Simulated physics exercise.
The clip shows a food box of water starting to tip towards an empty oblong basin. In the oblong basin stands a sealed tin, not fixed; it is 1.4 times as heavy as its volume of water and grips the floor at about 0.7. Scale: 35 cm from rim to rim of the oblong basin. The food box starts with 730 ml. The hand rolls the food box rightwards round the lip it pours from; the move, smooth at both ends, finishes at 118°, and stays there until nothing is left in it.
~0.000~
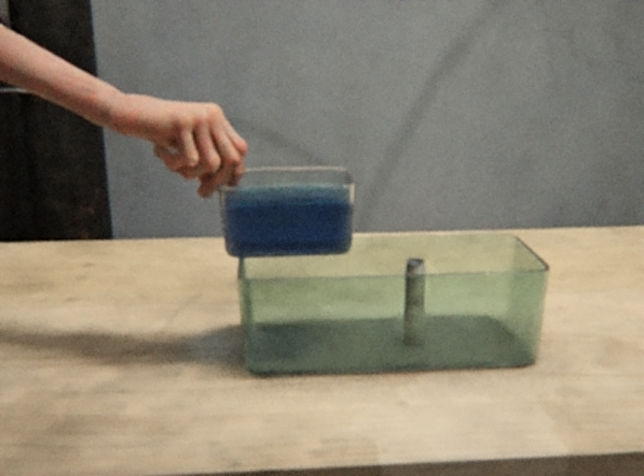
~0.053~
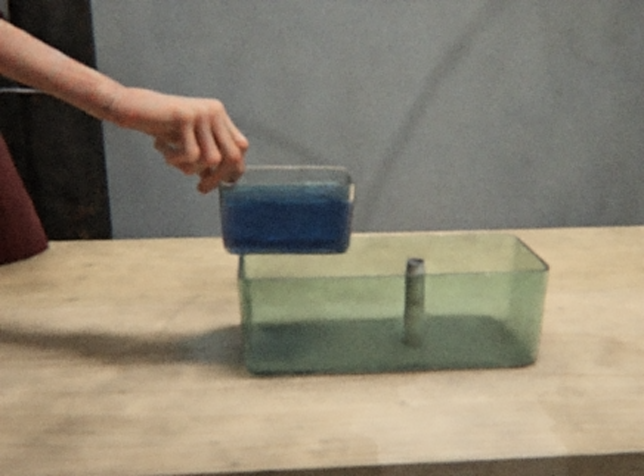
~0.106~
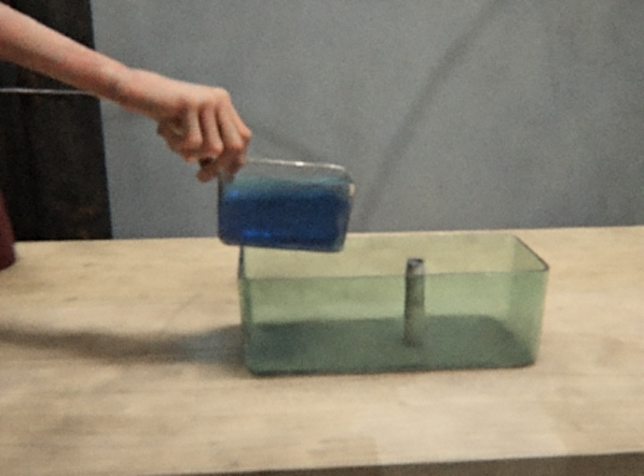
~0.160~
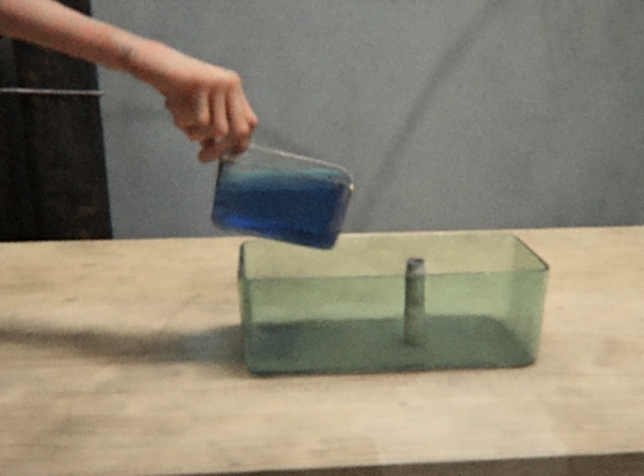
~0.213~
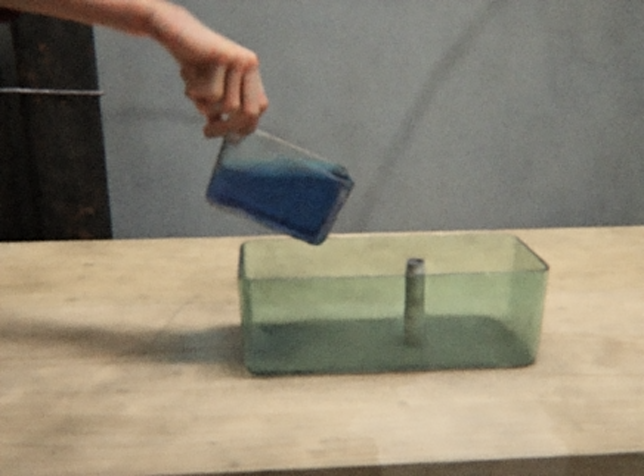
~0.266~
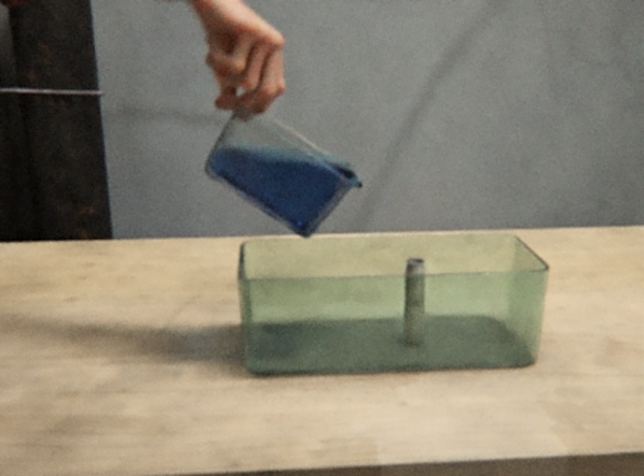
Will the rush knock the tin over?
It stays up.
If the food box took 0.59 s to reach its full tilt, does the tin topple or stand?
Then it keeps standing.
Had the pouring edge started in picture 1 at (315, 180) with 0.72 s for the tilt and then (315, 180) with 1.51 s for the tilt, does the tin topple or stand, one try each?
First it topples; then it topples.
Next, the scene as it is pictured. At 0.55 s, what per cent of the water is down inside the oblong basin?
Near 22 in a hundred.
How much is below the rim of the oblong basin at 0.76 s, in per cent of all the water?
Near 88 in a hundred.
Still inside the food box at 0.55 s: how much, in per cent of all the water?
Some 28 per cent.
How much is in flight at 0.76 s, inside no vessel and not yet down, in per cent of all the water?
Some 12 per cent.
By 0.55 s the tilt is 103° and 27 per cent is still to pour; the tin stands where it began.
By 0.76 s the tilt is 118° and 1 per cent is still to pour; the tin stands where it began.
By 0.98 s the tilt is 118° and 0 per cent is still to pour; the tin stands where it began.
By 1.22 s the tilt is 118° and 0 per cent is still to pour; the tin stands where it began.
At rest the tin stands where it began.
